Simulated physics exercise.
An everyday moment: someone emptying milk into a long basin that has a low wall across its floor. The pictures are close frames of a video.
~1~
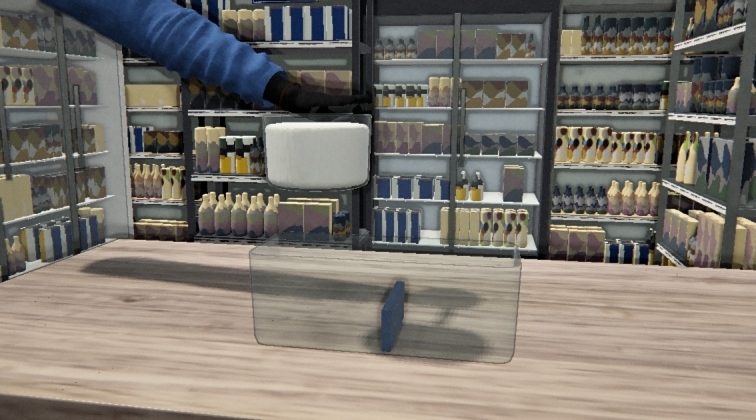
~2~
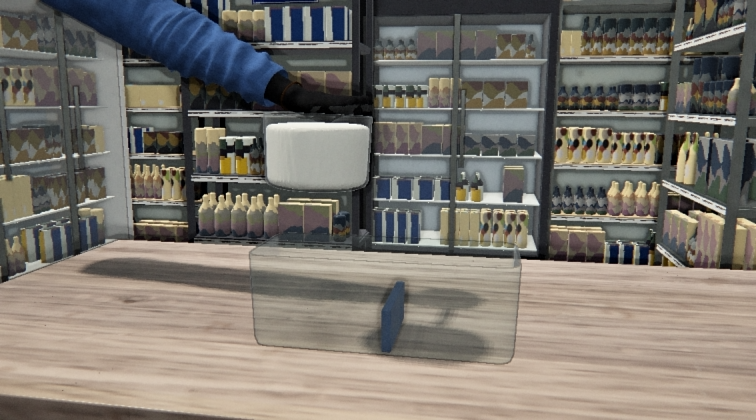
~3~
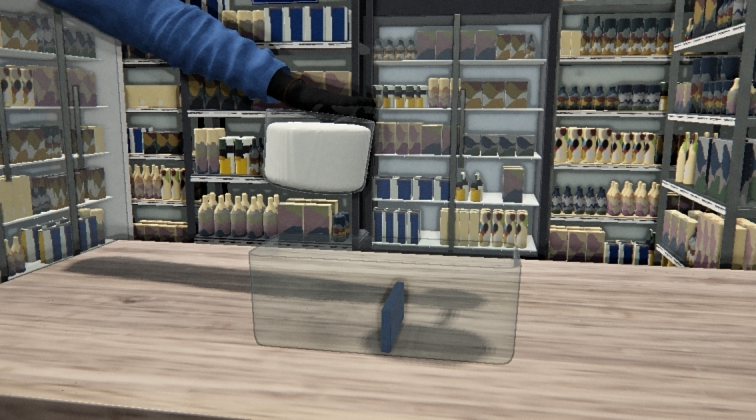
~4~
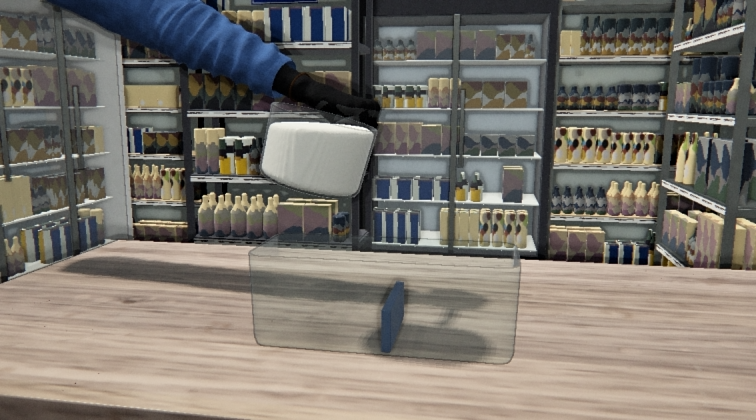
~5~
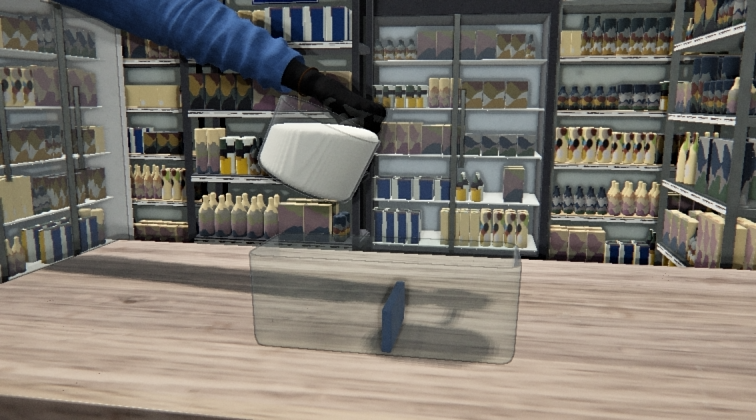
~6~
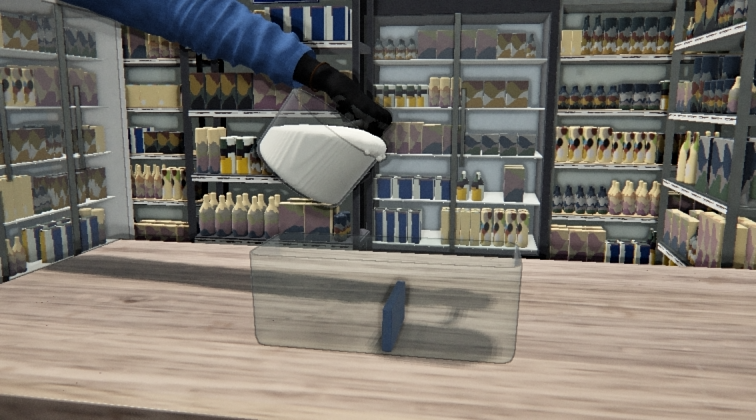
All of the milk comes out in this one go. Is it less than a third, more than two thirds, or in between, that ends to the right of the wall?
It comes to from a third to two thirds.
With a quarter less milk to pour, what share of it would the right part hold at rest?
Some 50 per cent.
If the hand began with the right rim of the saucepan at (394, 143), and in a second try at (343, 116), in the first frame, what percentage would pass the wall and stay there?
First some 75, then 30 per cent.
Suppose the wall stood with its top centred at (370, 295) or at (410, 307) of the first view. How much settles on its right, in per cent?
In turn 90 and 35 in a hundred.
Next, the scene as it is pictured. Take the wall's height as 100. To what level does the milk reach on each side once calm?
Left: 40 %. Right: 50 %.
A moment on, the saucepan is tipped right over and 27 per cent is still to pour, 2 is left of the wall and 36 right of it.
Next, the saucepan is tipped right over and 4 per cent is still to pour, 29 is left of the wall and 57 right of it.
Then the saucepan is tipped right over and 0 per cent is still to pour, 42 is left of the wall and 54 right of it.
Later the saucepan is tipped right over and 0 per cent is still to pour, 45 is left of the wall and 53 right of it.
At rest 46 per cent lies left of the wall, 52 right of it and 2 outside.
